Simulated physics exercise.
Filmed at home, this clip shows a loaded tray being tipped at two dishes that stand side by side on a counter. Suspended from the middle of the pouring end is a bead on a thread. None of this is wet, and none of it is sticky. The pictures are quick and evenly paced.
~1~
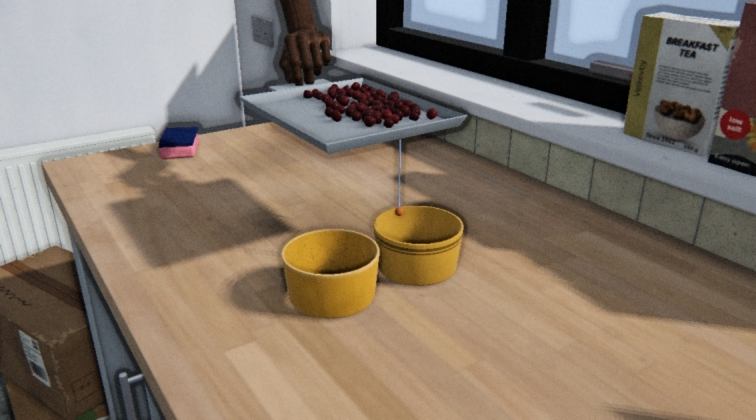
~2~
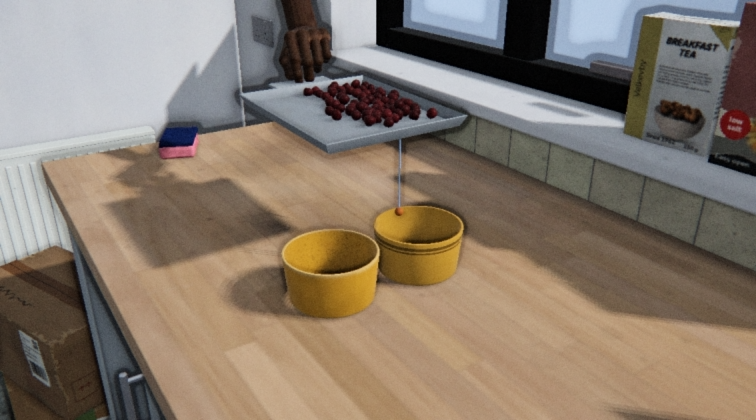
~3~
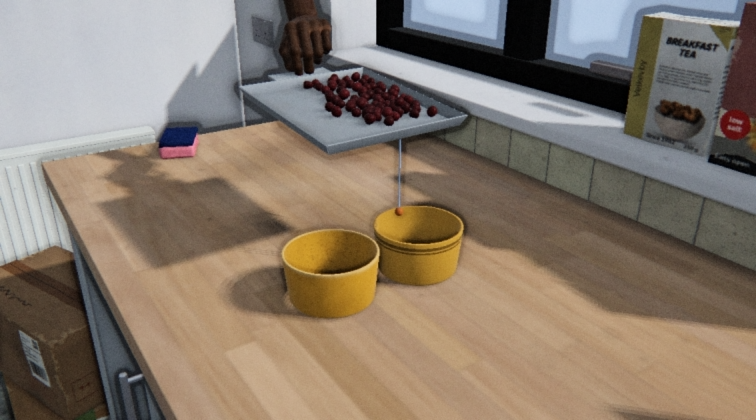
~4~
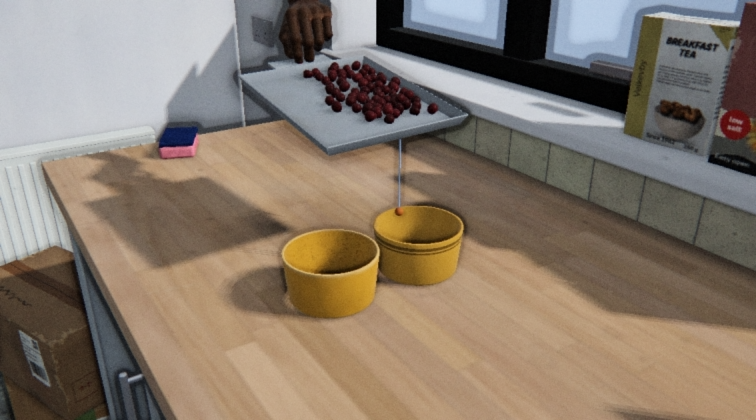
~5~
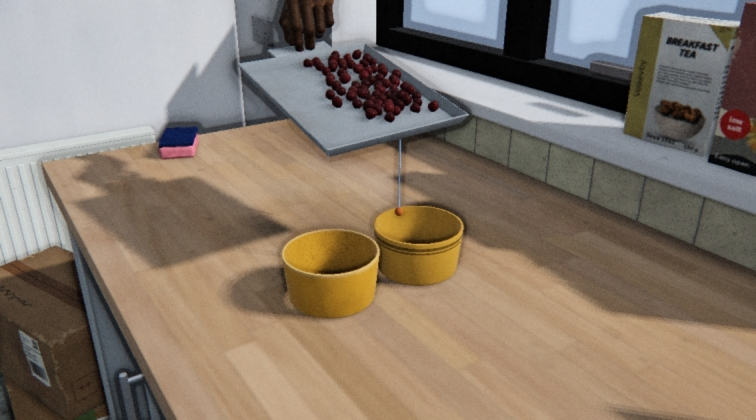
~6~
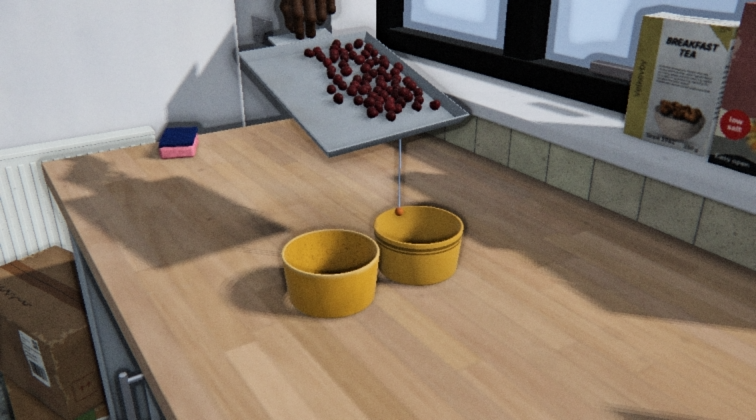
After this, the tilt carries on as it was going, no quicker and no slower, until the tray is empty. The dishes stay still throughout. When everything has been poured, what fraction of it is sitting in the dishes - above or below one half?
Catch exceeds half.
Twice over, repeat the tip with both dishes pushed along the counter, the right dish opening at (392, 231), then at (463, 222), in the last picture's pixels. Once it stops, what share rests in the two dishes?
About 70 and 90 per cent respectively.
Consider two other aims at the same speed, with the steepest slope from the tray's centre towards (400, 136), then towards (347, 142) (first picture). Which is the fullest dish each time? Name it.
For the first slope the righthand dish, for the second the lefthand dish.
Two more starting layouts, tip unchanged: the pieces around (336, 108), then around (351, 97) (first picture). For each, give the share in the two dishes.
Around 80 in a hundred the first time, around 60 in a hundred the second.
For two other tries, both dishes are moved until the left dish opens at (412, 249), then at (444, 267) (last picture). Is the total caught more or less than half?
For the two tries in order: Exceeding half, not as much as half.
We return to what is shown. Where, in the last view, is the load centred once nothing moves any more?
At about (393, 272), give or take.
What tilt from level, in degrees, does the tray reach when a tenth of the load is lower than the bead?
The angle is roughly 60° at that point.
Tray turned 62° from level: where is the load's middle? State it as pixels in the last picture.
Somewhere about pixel (396, 136).
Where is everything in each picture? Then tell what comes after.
The first picture shows corners of the pouring end at (329, 142) and (460, 115), level; middle of the load at (377, 105), dried cherries; left dish at (356, 290); right dish at (445, 259); bead on its thread at (399, 212).
The second picture shows corners of the pouring end at (329, 142) and (460, 115), level; middle of the load at (377, 103).
The third picture shows corners of the pouring end at (329, 143) and (460, 114), tipped barely, lowest at the left corner; middle of the load at (377, 99).
The fourth picture shows corners of the pouring end at (329, 144) and (461, 114), tipped a little, lowest at the left corner; middle of the load at (378, 92).
The fifth picture shows corners of the pouring end at (330, 146) and (461, 113), tipped a little, lowest at the left corner; middle of the load at (378, 86).
The sixth picture shows corners of the pouring end at (330, 147) and (462, 113), tipped clearly, lowest at the left corner; middle of the load at (380, 81); left dish at (356, 290); right dish at (445, 259).
Soon, tray tipped steeply; about two thirds on the tray; a small part in the left dish; a small part in the right dish; about a quarter in the air.
A while on, tray tipped past a quarter turn; about a third in the left dish; about a third in the right dish; a small part outside both; a small part in the air.
Towards the end, tray tipped past a quarter turn; about a third in the left dish; about a third in the right dish; about a quarter outside both.
Finally, tray tipped past a quarter turn; about a third in the left dish; about a third in the right dish; about a quarter outside both.
